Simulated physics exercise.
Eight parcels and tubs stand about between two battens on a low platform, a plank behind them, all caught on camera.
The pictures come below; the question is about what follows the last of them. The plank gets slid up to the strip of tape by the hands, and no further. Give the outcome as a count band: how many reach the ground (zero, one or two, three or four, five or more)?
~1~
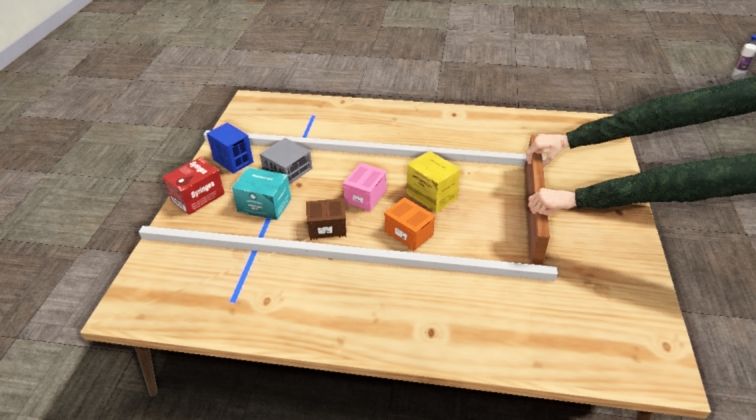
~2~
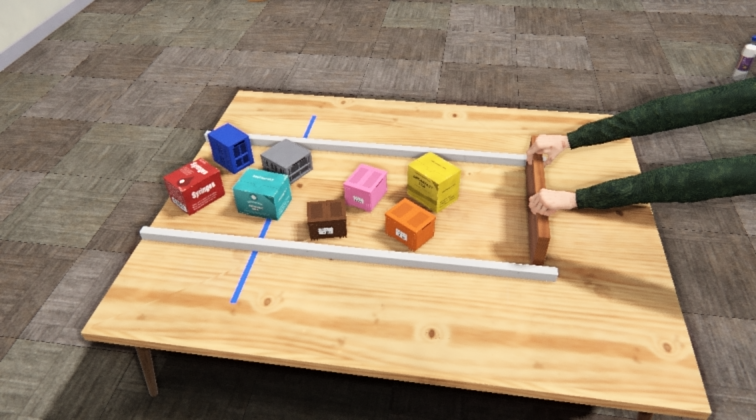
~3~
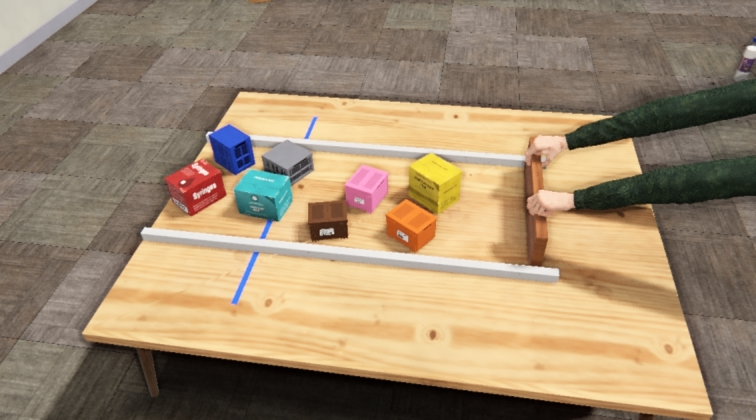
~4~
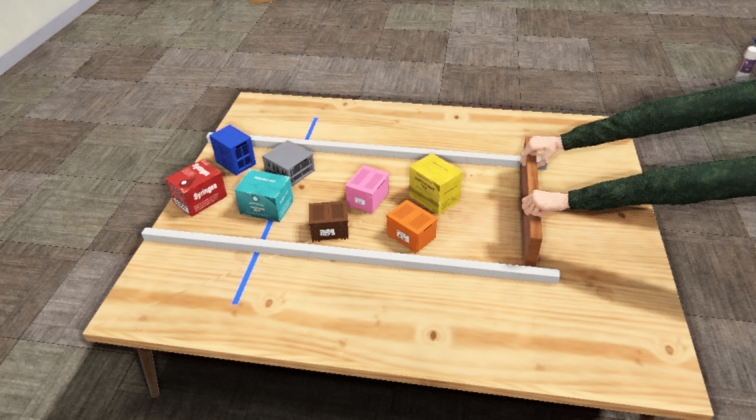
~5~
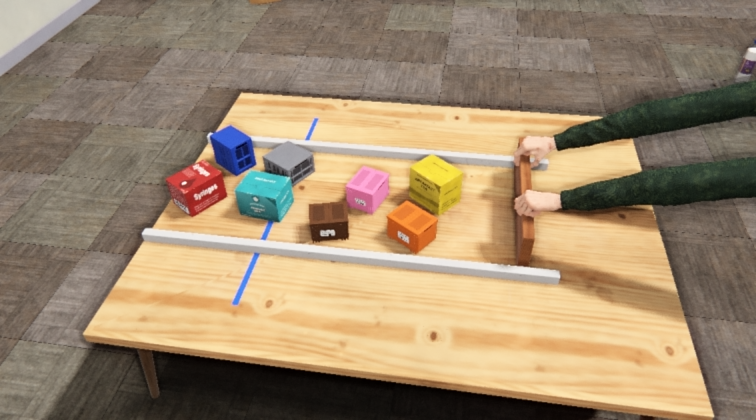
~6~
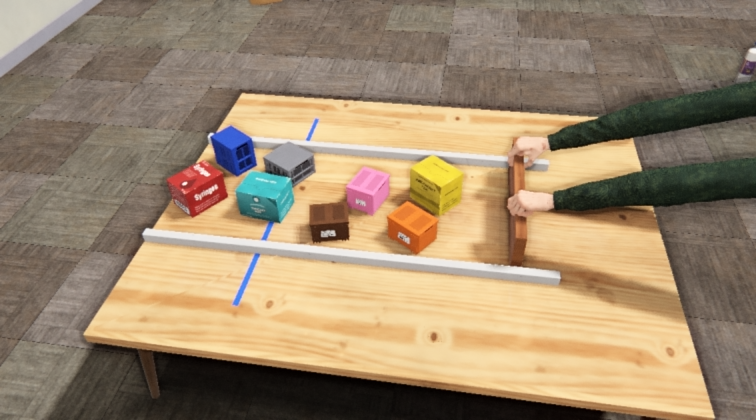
In the end, the drop-off count sits at nought.
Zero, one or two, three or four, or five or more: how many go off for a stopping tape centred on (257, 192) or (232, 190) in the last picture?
First one or two, then 1 or 2.
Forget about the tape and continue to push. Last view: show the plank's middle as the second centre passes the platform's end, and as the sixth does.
It sits near (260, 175), and then near (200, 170).
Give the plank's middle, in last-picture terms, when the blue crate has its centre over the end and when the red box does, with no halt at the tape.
(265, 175) and then (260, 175), give or take.
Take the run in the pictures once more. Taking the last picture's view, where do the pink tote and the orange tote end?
The first near (262, 192), the second near (245, 222).
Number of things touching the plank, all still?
So the total is 3.
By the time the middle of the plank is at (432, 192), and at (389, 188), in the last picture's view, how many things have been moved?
Note: First position 2; second position 4.
Soon after, none off yet; red box at rest near (198, 189); blue crate at rest near (234, 151); turquoise box at rest near (265, 197).
Then, none off yet; red box at rest near (198, 189); blue crate at rest near (234, 151); turquoise box moved a little near (261, 196).
At rest, the number that fall off is zero.
